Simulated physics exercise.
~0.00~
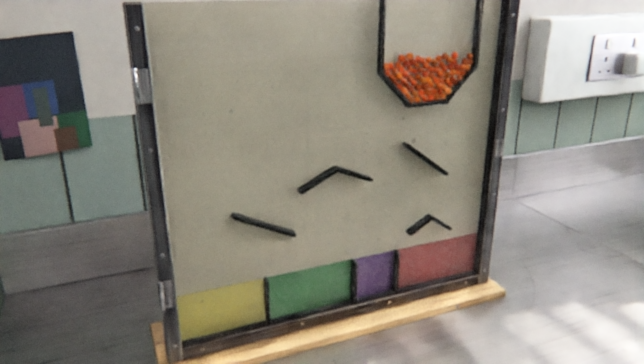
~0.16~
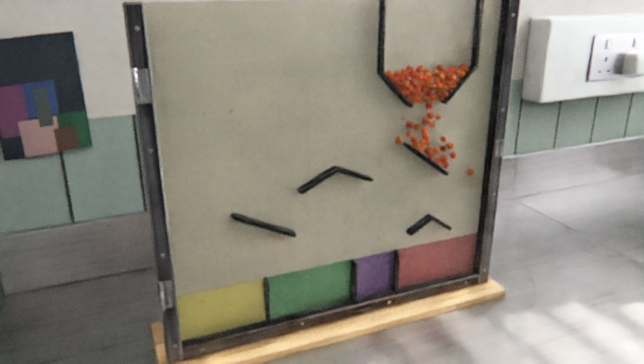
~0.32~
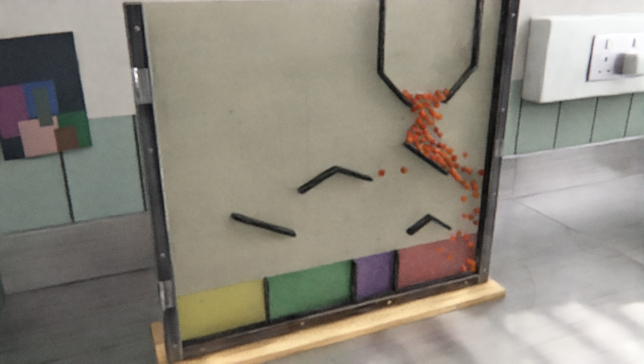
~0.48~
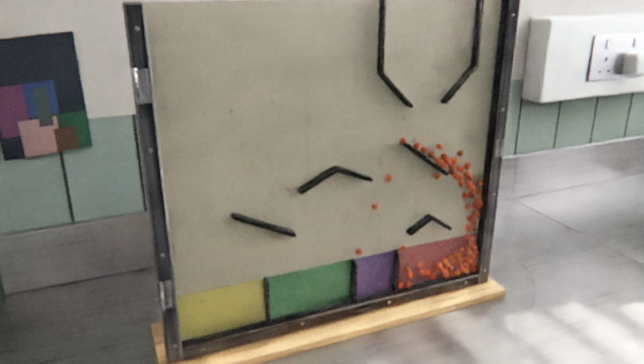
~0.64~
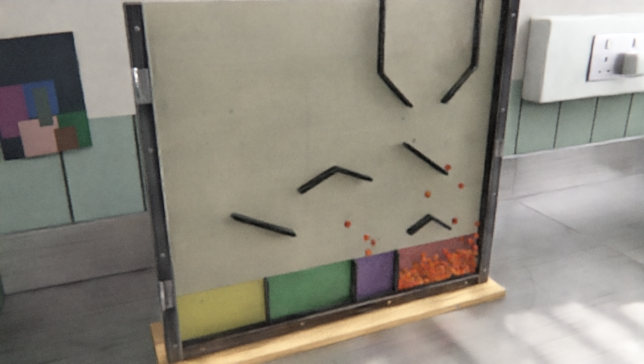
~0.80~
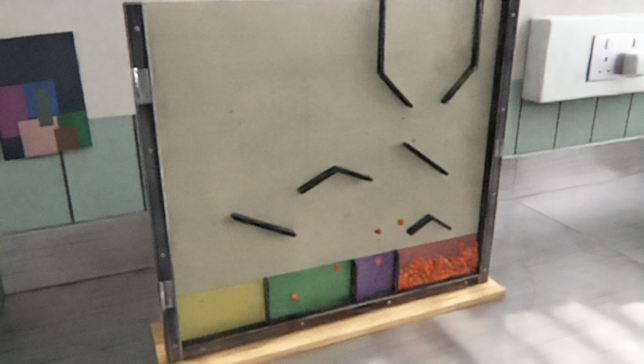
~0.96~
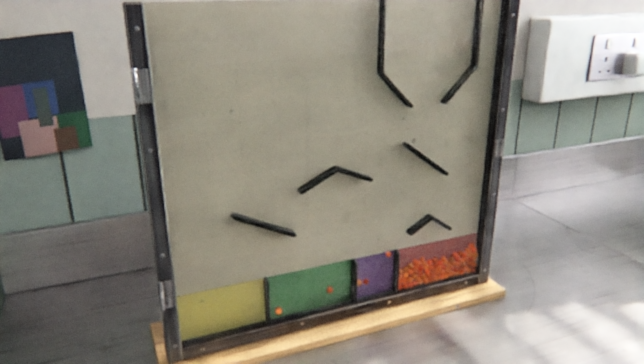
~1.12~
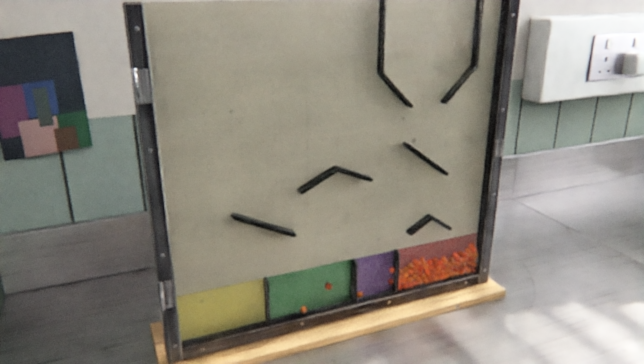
On a counter beside a wall socket, small orange beads poured from a hopper in an upright case, hit a slanted ledge and streamed down the right side, nearly all piling into the red bin while a few stray ones bounced left into the purple and green bins.
